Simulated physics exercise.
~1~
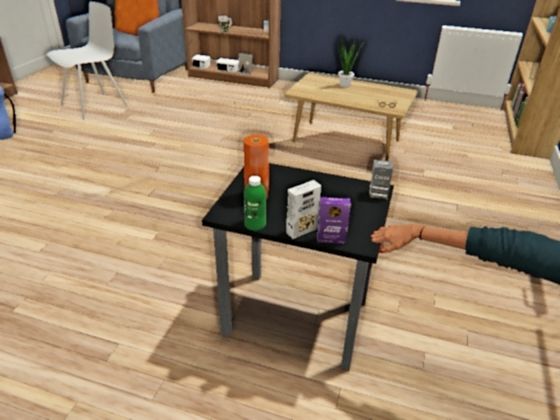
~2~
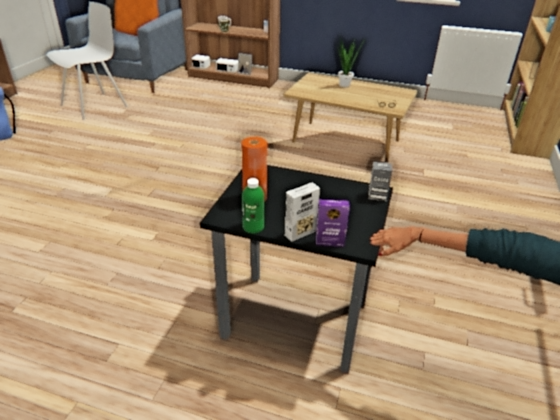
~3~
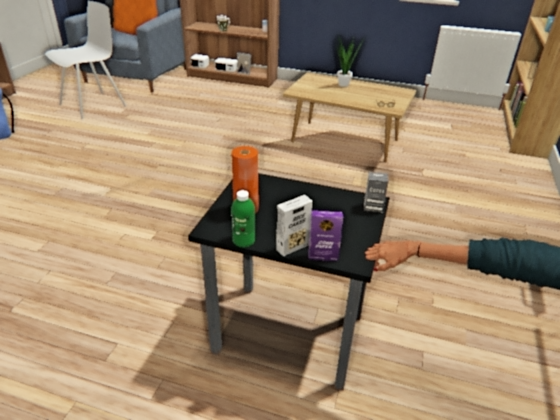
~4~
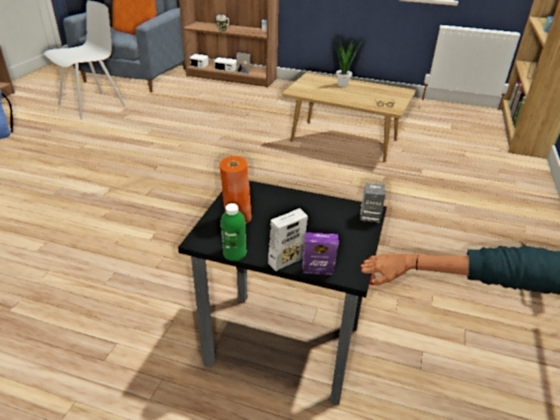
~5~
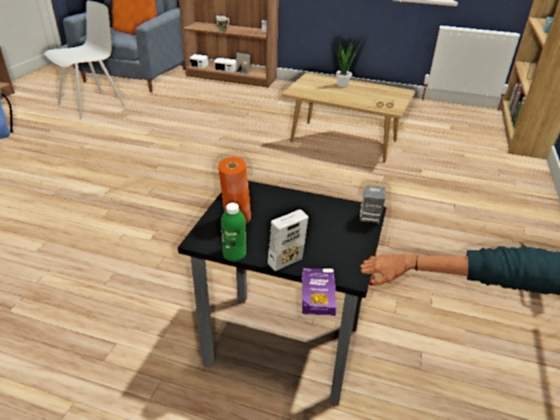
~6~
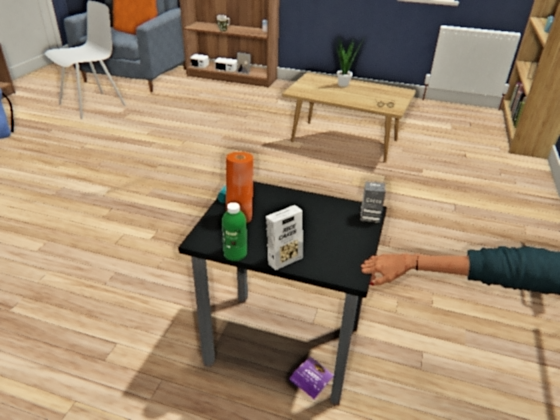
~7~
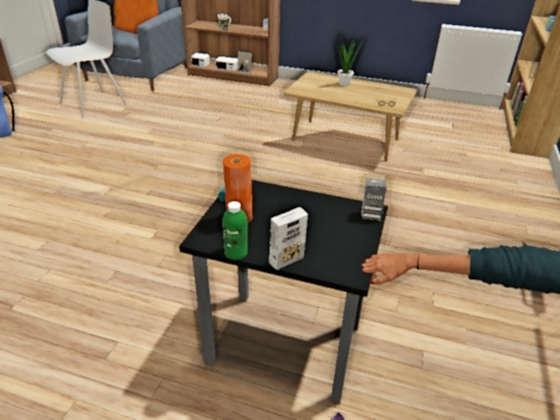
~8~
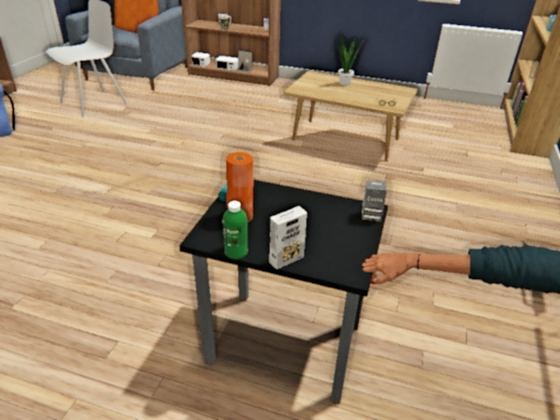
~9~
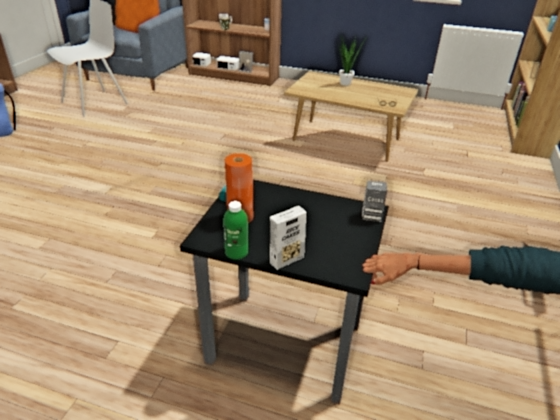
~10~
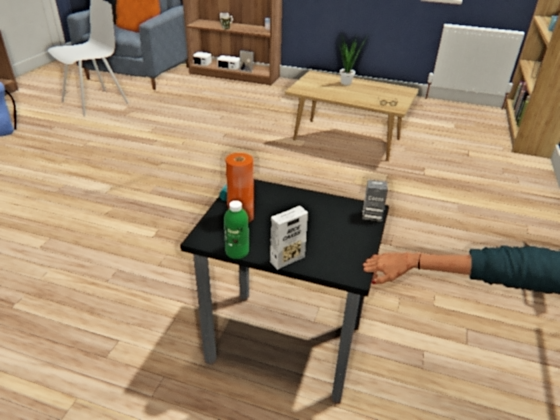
A purple packet topples off a black table as it jerks forward; the white packet stays upright.
